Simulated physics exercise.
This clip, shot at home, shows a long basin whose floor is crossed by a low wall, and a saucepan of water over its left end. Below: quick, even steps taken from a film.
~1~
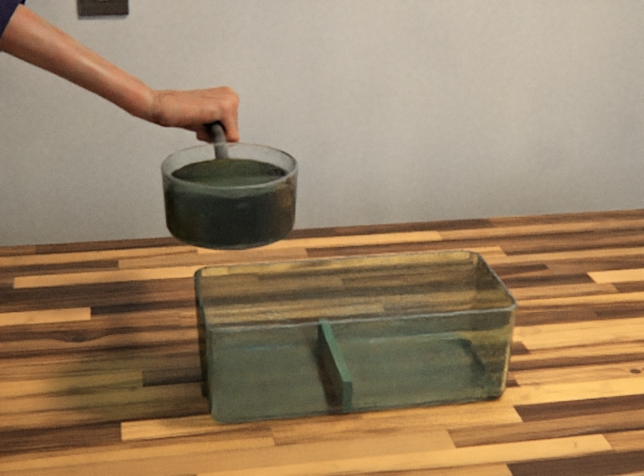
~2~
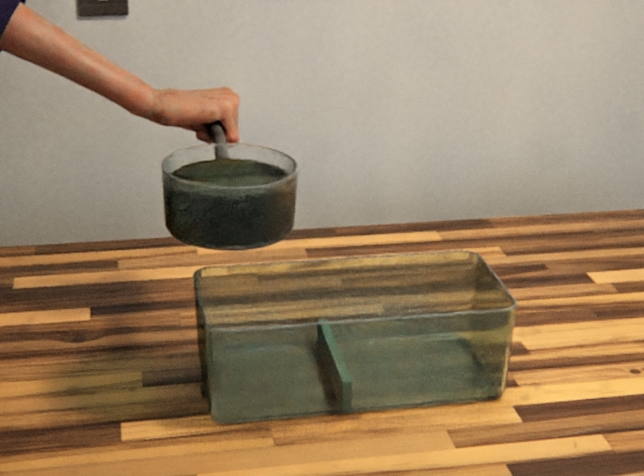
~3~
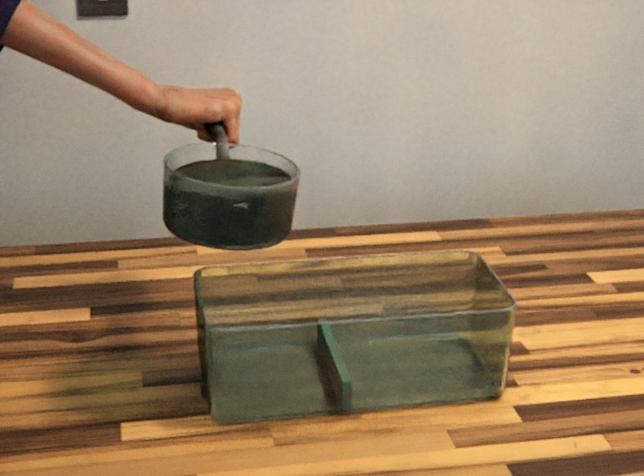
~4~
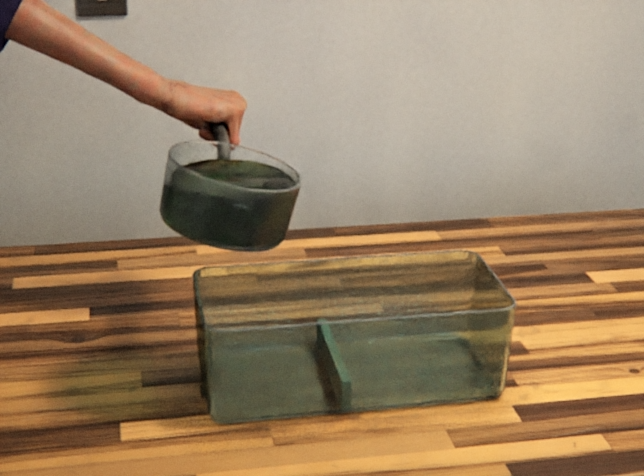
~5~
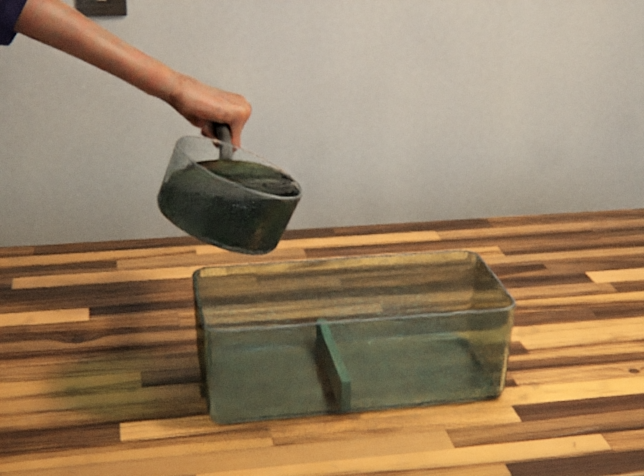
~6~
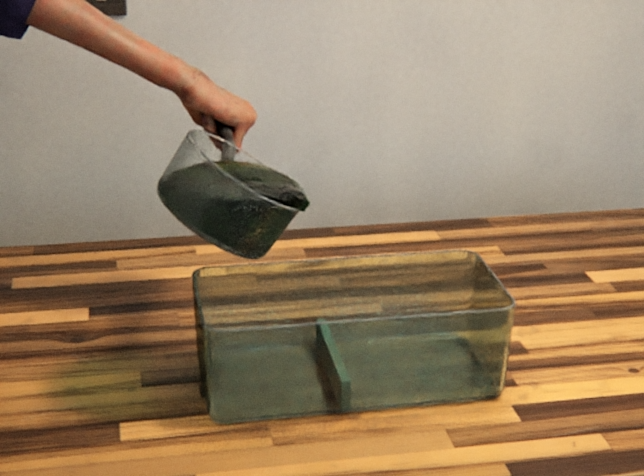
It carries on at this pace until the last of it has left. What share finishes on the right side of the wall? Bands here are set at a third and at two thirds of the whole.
I'd put the amount right of the wall between the two marks of a third and two thirds.
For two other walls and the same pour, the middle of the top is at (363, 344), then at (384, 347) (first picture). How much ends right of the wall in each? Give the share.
Record: Case 1 near 15 %, case 2 near 15 %.
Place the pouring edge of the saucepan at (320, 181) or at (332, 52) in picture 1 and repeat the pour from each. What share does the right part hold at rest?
You'd get 65 percent from the first and 85 percent from the second.
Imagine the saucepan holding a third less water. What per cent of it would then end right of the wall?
About 30 %.
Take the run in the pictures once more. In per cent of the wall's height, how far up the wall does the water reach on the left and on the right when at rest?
Once it settles, the left reaches around 50 and the right around 40.
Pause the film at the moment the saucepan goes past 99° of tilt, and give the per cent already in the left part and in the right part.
Left part: Around 10 %. Right part: Around 30 %.
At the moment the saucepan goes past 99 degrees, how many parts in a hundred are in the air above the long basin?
That comes to near 35 percent.
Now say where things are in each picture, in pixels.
In the first frame, it leans 0°; its right rim is at (296, 163); the water meets the walls at (165, 181) and (292, 174); the long basin's rim runs from (200, 299) to (497, 279); the wall's top is at (334, 349).
In the second frame, it leans 2°; its right rim is at (296, 165); the water meets the walls at (165, 181) and (292, 175).
In the third frame, it leans 6°; its right rim is at (298, 170); the water meets the walls at (166, 180) and (293, 177).
In the fourth frame, it leans 13°; its right rim is at (299, 178); the water meets the walls at (167, 179) and (296, 178).
In the fifth frame, it leans 23°; its right rim is at (300, 189); the water meets the walls at (166, 180) and (299, 182); 1 per cent is over the edge.
In the sixth frame, it leans 34°; its right rim is at (299, 202); the water meets the walls at (164, 178) and (292, 191); 5 per cent is over the edge.
A moment on, the saucepan is tipped on its side and 22 per cent is still to pour, 11 is left of the wall and 31 right of it.
Next, the saucepan is tipped right over and 4 per cent is still to pour, 42 is left of the wall and 50 right of it.
Then the saucepan is tipped right over and 0 per cent is still to pour, 48 is left of the wall and 50 right of it.
Later the saucepan is tipped right over and 0 per cent is still to pour, 48 is left of the wall and 50 right of it.
In the end 48 per cent lies left of the wall, 50 right of it and 2 outside.
